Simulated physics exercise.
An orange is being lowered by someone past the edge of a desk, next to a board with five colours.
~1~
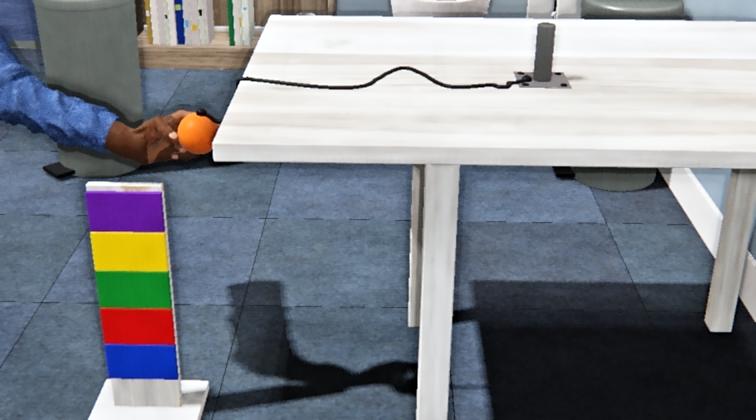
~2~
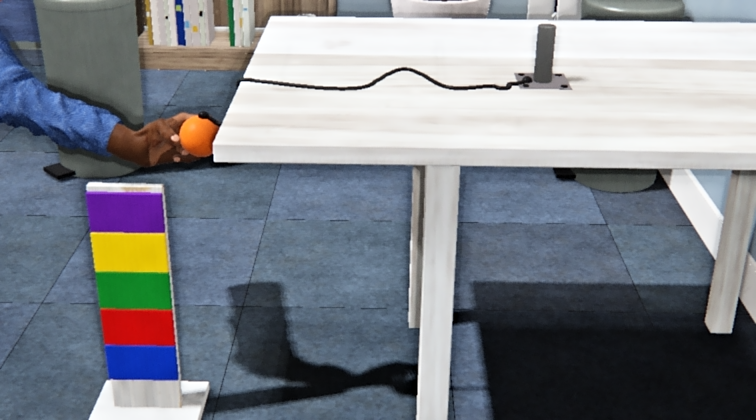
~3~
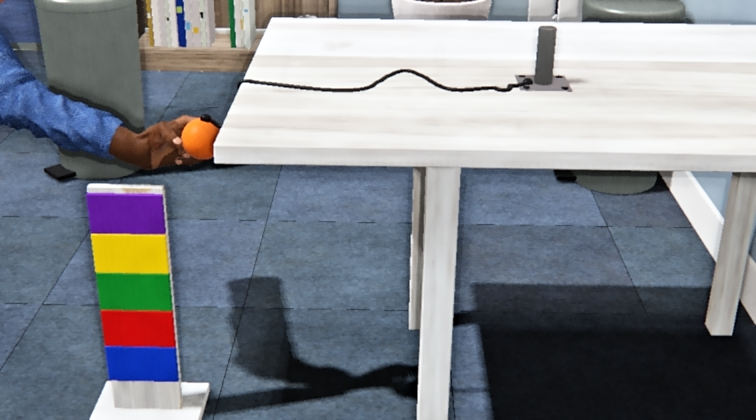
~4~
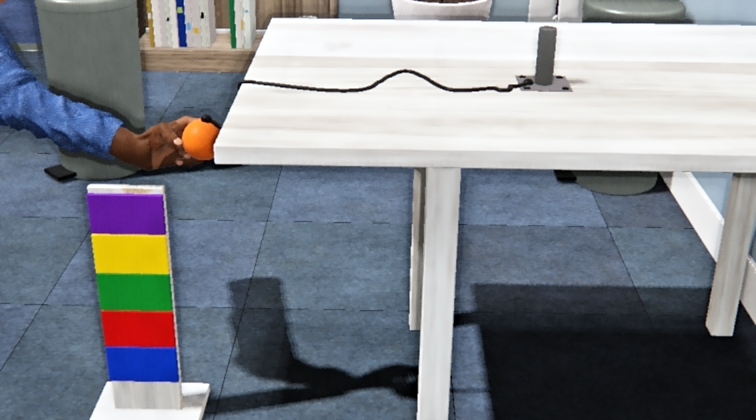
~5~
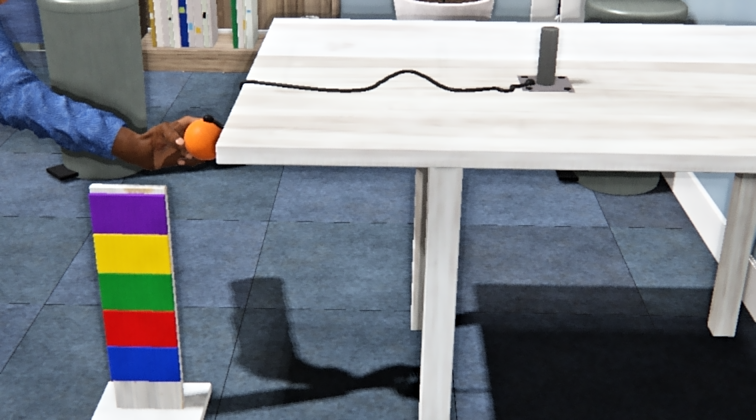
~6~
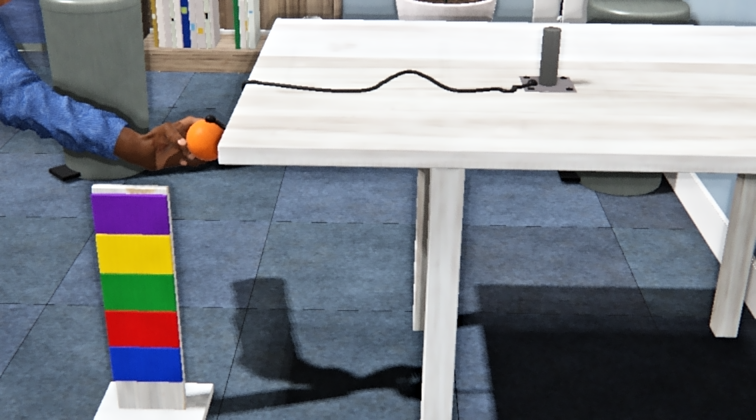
A hand at the end of a blue-sleeved arm holds an orange ball beside the left end of a pale wooden table, in a blue-tiled room seen from slightly above. A dark cord runs in a wavy line across the tabletop to a grey upright post, and a board banded purple, yellow, green, red and blue stands at lower left. Almost nothing moves; the whole view drifts very slightly.
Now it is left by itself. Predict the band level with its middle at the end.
Prediction: Yellow.
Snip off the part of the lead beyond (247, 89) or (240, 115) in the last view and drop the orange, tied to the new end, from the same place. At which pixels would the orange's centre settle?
Respectively (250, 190) and (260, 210).
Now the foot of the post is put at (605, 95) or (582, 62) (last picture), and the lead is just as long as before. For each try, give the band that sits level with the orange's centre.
Purple; purple.
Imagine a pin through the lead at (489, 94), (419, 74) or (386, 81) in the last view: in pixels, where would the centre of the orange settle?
(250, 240), (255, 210) and (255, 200).
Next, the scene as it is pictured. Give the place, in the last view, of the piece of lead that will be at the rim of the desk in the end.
The spot located at (336, 91) in the last picture.
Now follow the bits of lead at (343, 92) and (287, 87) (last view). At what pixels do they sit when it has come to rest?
They go to (256, 79) and to (249, 129).
Soon after, orange near (224, 252); level with yellow.
Then, orange near (285, 253); level with yellow.
Further on, orange near (248, 255); level with yellow.
At rest, orange near (251, 255); level with yellow. Its middle rests at the yellow band.
